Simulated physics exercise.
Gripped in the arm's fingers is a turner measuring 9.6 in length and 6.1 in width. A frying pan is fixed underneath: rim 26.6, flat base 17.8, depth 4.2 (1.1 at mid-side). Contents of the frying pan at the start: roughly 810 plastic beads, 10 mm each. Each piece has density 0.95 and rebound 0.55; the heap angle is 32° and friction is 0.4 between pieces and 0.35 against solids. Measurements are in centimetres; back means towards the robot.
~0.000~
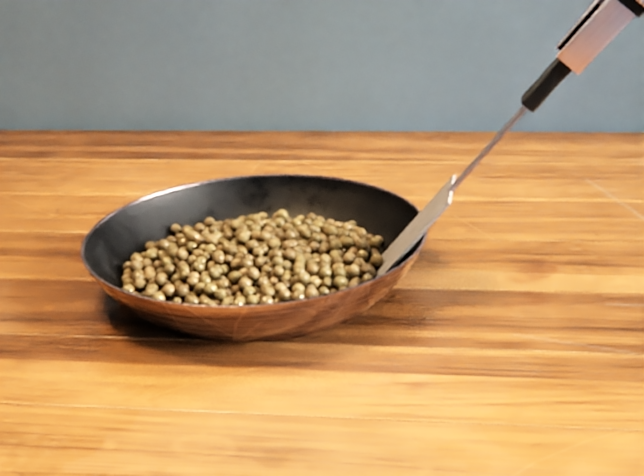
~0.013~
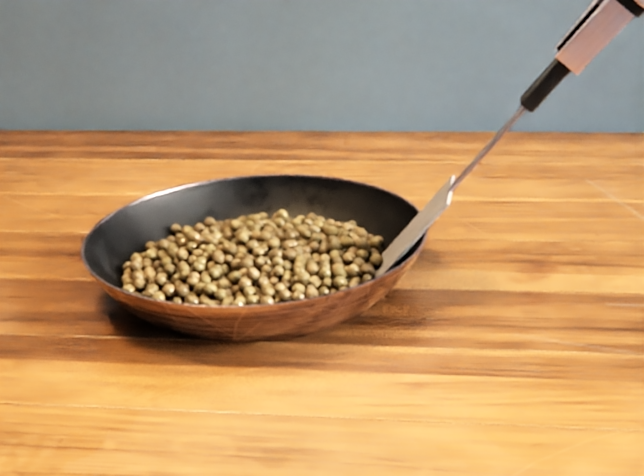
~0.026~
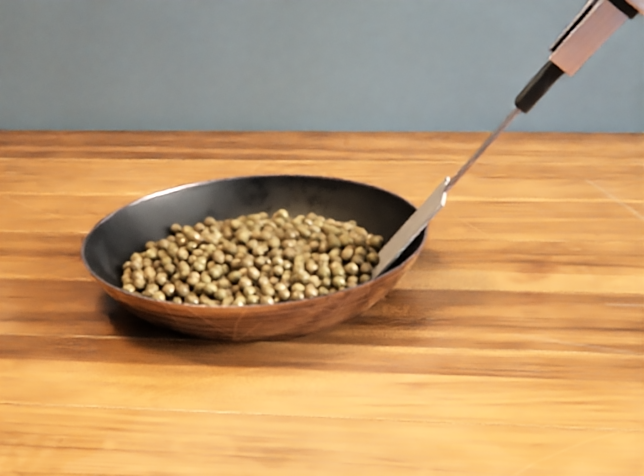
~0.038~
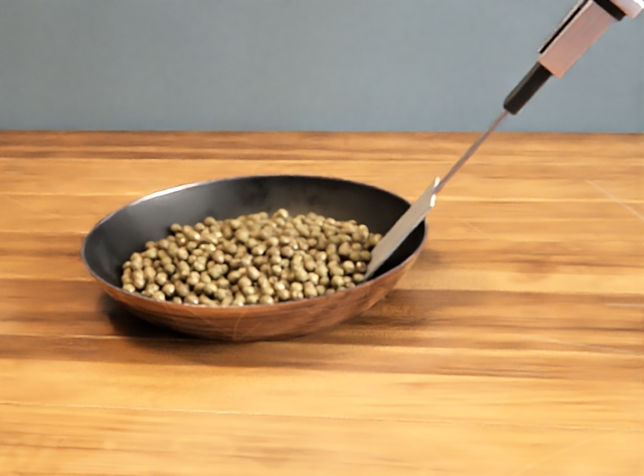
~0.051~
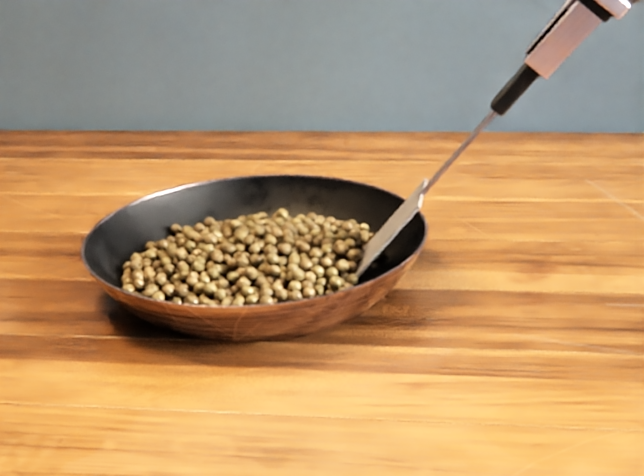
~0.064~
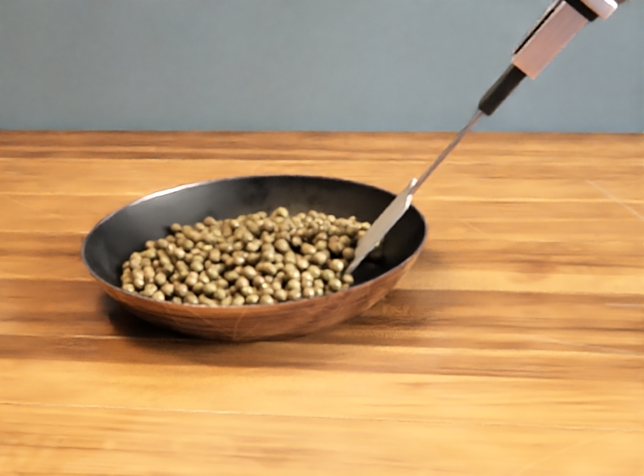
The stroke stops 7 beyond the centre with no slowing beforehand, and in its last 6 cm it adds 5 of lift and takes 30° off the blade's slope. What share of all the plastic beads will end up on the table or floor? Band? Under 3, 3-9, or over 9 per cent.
3-9 per cent.
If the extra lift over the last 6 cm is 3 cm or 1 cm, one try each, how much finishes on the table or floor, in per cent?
Result: Approx. 0 % and 0 %, one try each.
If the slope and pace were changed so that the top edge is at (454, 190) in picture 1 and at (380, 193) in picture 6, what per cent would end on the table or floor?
About 15 per cent.
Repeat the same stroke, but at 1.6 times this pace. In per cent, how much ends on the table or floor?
I'd put it around 10 per cent.
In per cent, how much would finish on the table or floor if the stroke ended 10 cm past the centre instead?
Then around 10 per cent.
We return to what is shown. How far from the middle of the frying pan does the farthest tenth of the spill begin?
I reckon it's some 55 centimetres.
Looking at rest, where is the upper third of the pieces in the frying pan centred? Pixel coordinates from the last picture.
About (170, 252).
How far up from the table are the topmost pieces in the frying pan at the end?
It reaches roughly 5.0 cm.
By 0.13 s, sloping 50°, highest piece 5 above the table; 811 in the frying pan.
By 0.20 s, sloping 39°, highest piece 6 above the table; 811 in the frying pan.
By 0.43 s, sloping 20°, highest piece 5 above the table; 772 in the frying pan, 37 on the table or floor, 2 on the blade or in flight.
By 1.48 s, sloping 20°, highest piece 5 above the table; 771 in the frying pan, 40 on the table or floor.
Final count, 771 in the frying pan, 40 on the table or floor. That is 5 % on the table or floor.
